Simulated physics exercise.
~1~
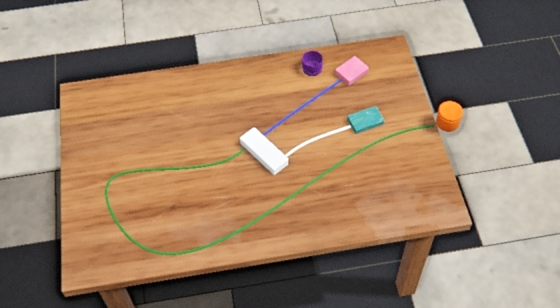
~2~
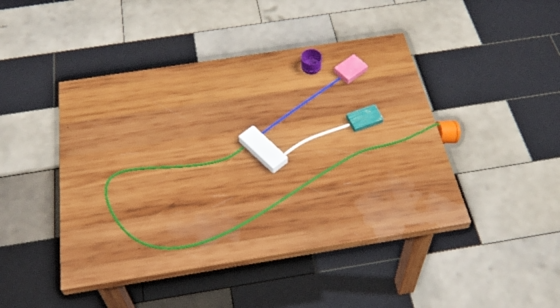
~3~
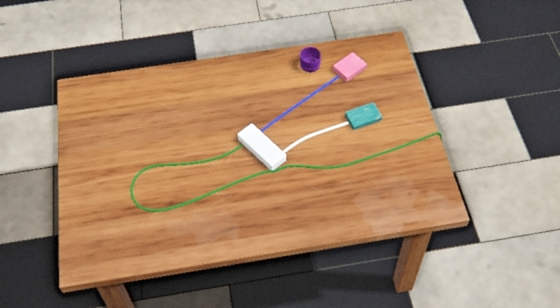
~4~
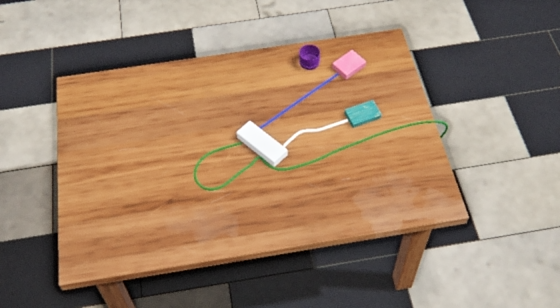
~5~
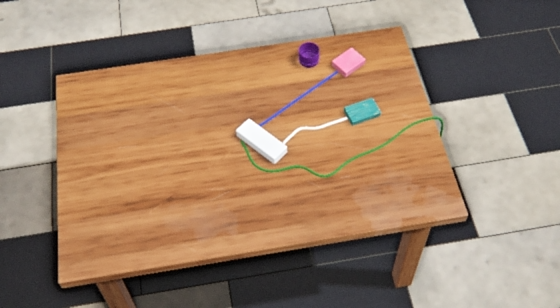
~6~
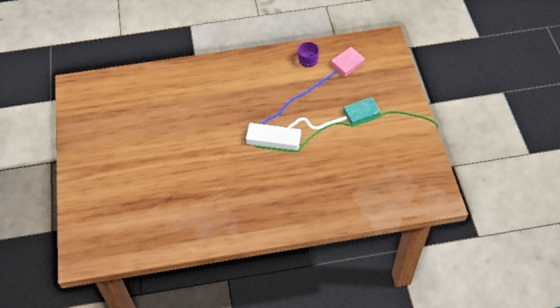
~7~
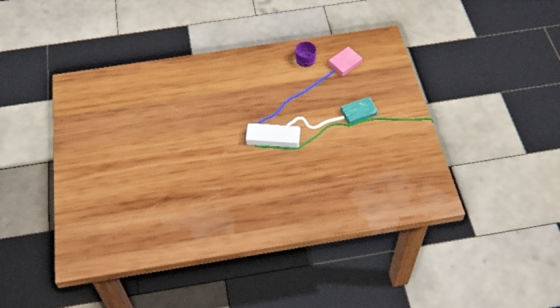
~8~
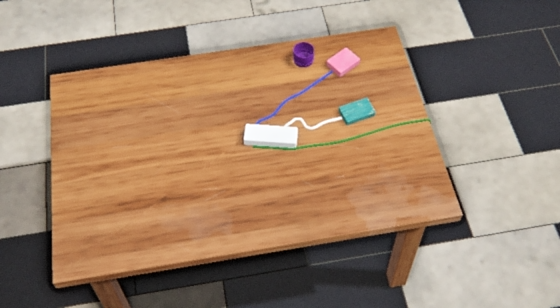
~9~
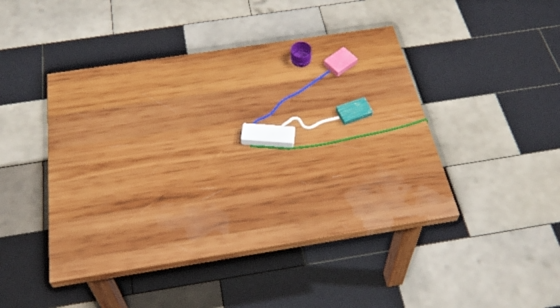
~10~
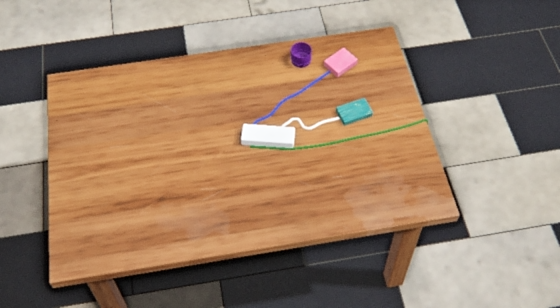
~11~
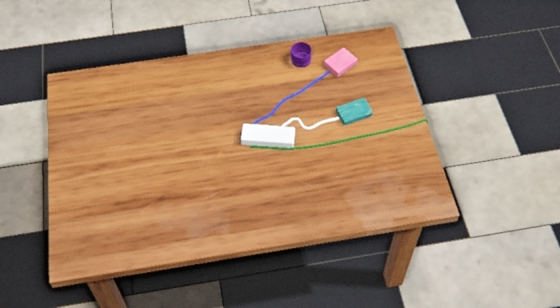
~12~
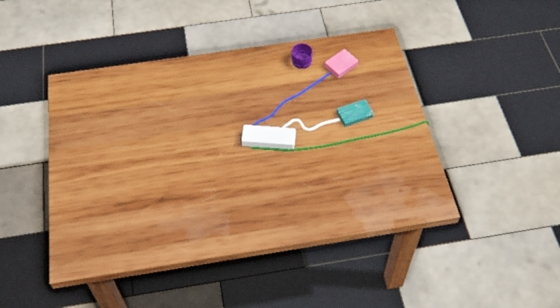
The footage shows an orange speaker tipping off the right edge of a wooden table, drawing its looped green cable across the surface and slightly turning the white power strip. The cable ends stretched over the edge, while the teal drive, pink charger and purple cup stay put.
